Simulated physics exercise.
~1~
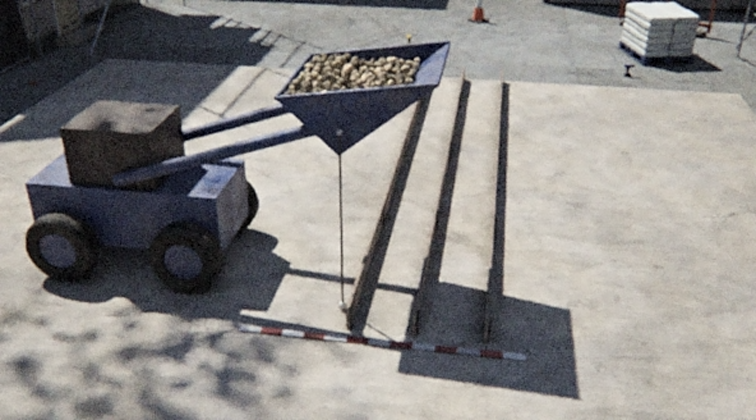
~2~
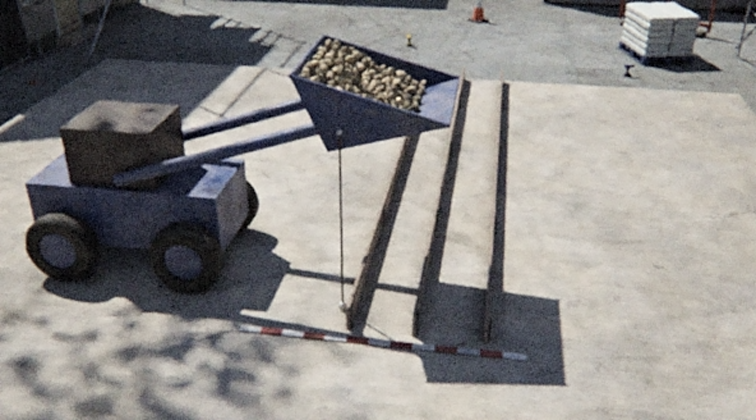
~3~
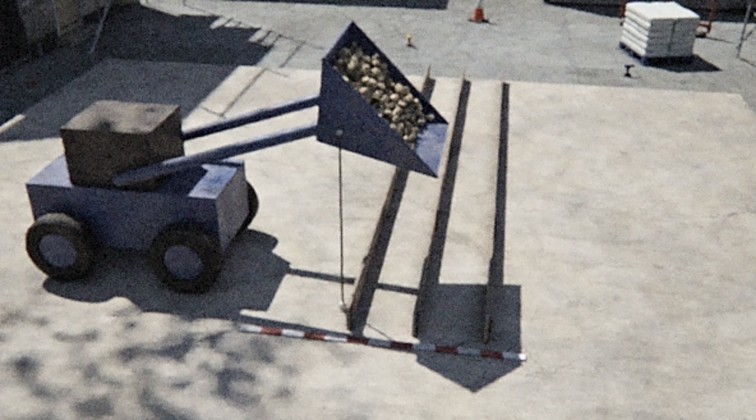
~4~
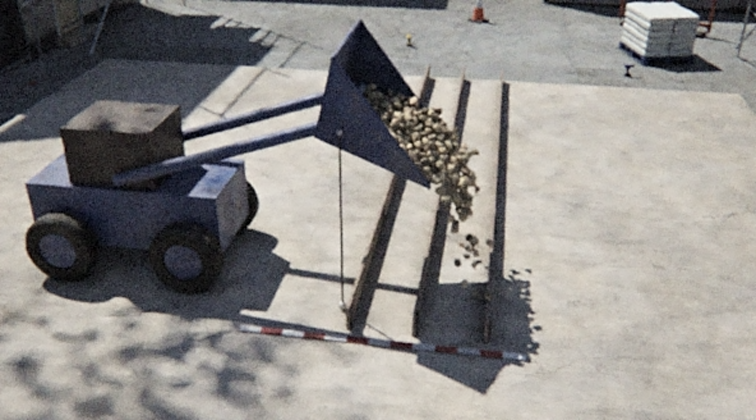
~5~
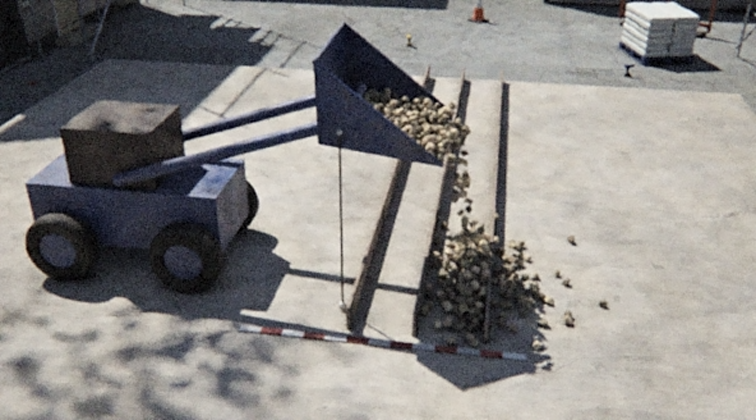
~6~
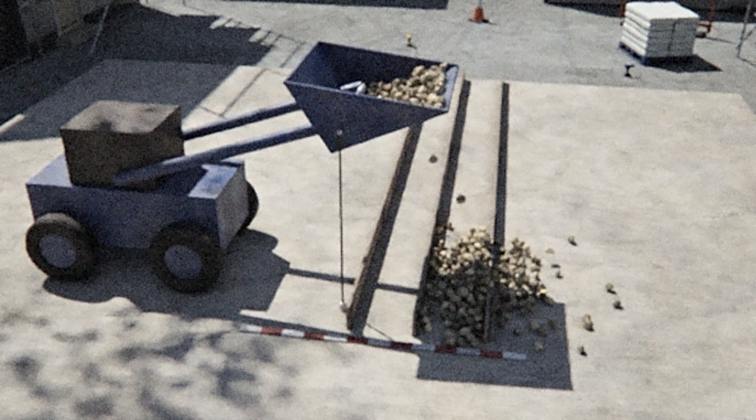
At the start, a blue wheeled loader on the left holds a raised bucket heaped with pale stones over a concrete floor, where three long boards lie beside a red and white striped staff. The bucket tips steadily forward to the right while the loader stays still. Stones slide over its lip and pour down in a stream. They pile up around the far board, and a few scatter beyond it to the right. The bucket then tilts back, stopping the flow. At the end, it still holds some stones, with a heap below and none resting in the near bay.
